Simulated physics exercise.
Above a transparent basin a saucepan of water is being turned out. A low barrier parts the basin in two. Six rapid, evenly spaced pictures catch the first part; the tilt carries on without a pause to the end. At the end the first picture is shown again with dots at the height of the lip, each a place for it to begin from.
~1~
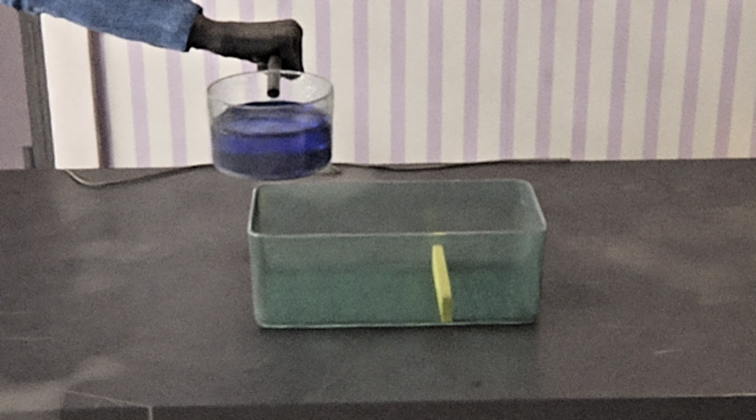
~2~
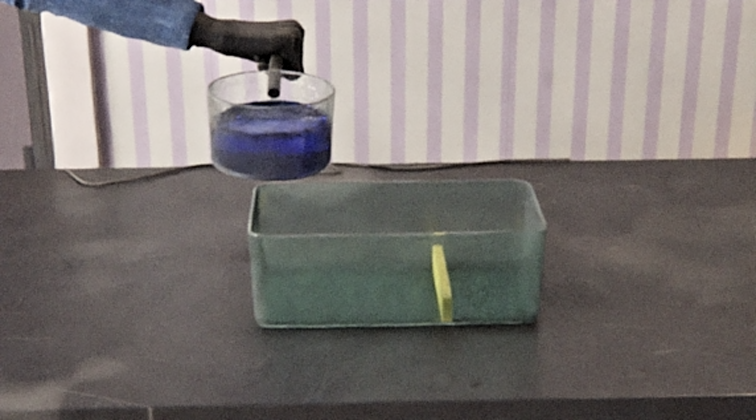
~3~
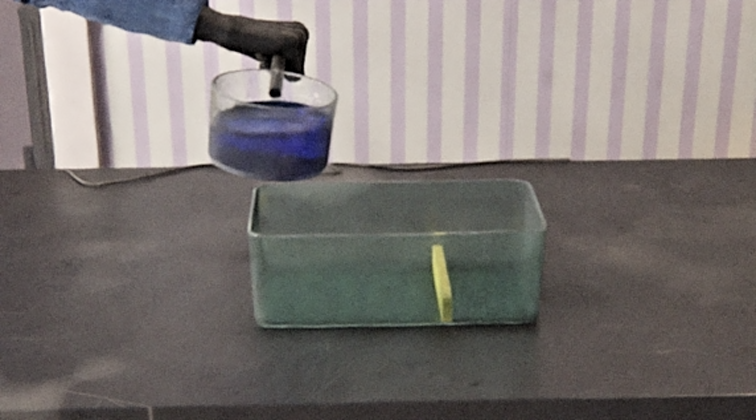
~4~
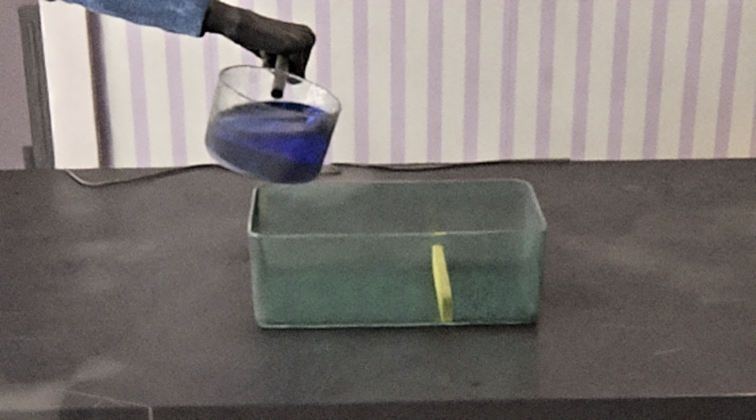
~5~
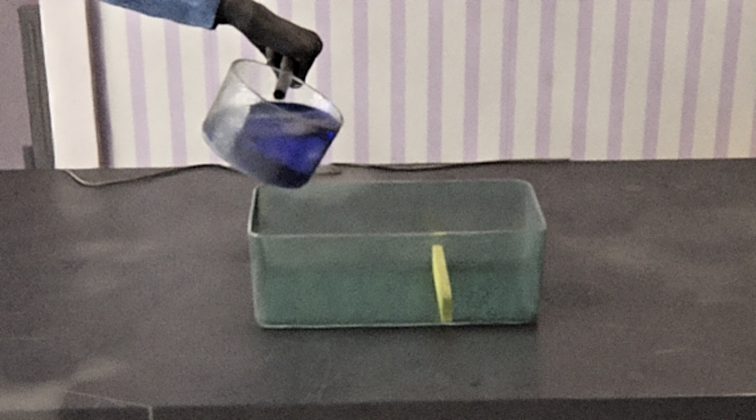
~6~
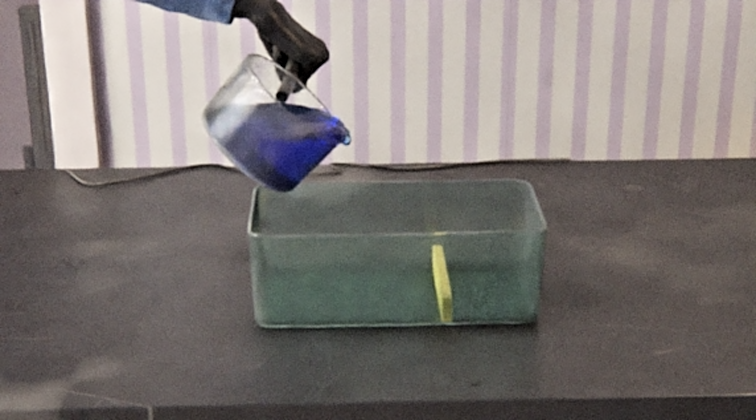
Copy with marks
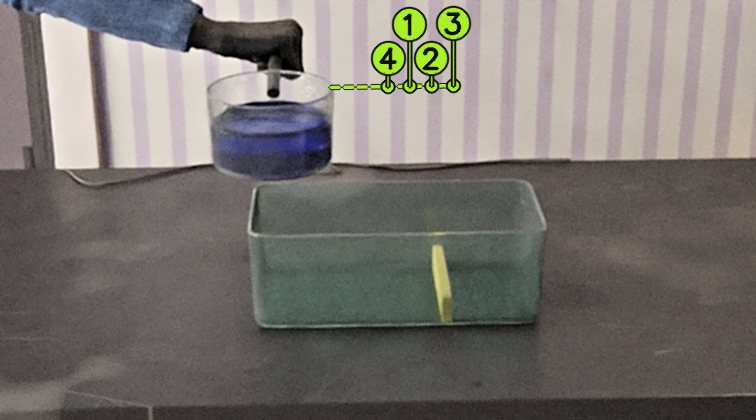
Above a clear basin, a dark hand tilts a pan of blue water rightward to its lip.
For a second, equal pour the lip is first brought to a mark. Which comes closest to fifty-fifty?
Best: 1.
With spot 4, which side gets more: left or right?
The left one.
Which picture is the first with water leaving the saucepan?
In picture 6.
In lime, 1 at (409, 86); 2 at (431, 86); 3 at (453, 85); 4 at (388, 86).
With 1, about 47 % ends left of the wall and 53 % right of it.
With 2, about 33 % ends left of the wall and 66 % right of it.
With 3, about 36 % ends left of the wall and 63 % right of it.
With 4, about 68 % ends left of the wall and 31 % right of it.
